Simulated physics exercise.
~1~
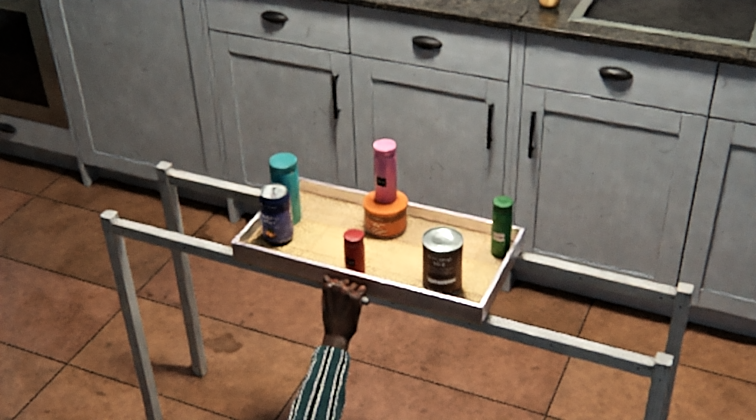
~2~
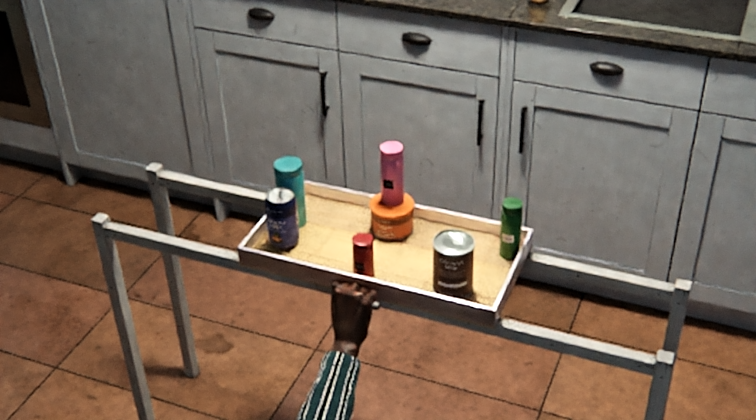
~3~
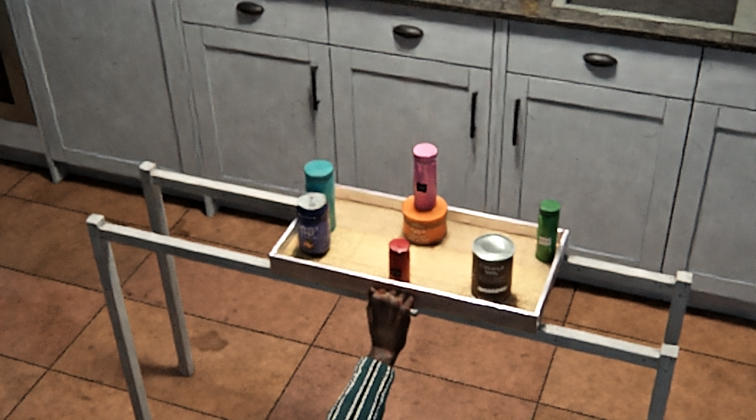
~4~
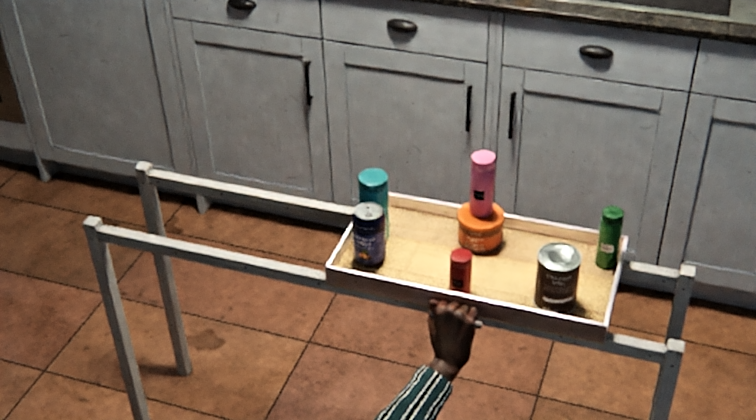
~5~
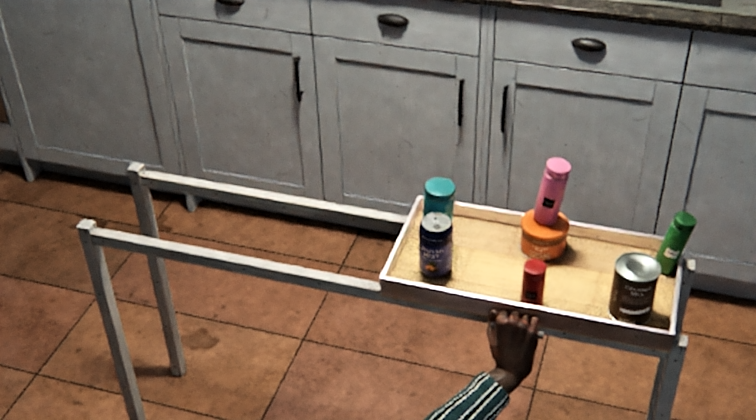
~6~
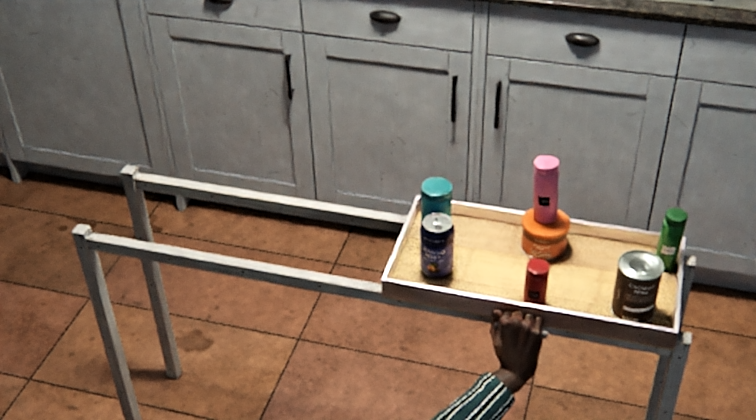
A shallow wooden tray with a low rim slides to the right along a pale metal frame, guided by a dark-skinned hand in a striped sleeve at its front edge. It carries a turquoise jar, a blue can, a pink shaker, an orange tub, a red shaker, a brown tin and a green shaker, with grey kitchen cabinets behind. The tray starts slowly, then picks up speed until it reaches the right end of the frame. There the green shaker and the pink shaker tilt to the right. Both settle back upright, and the tray rests at the right with everything still standing.
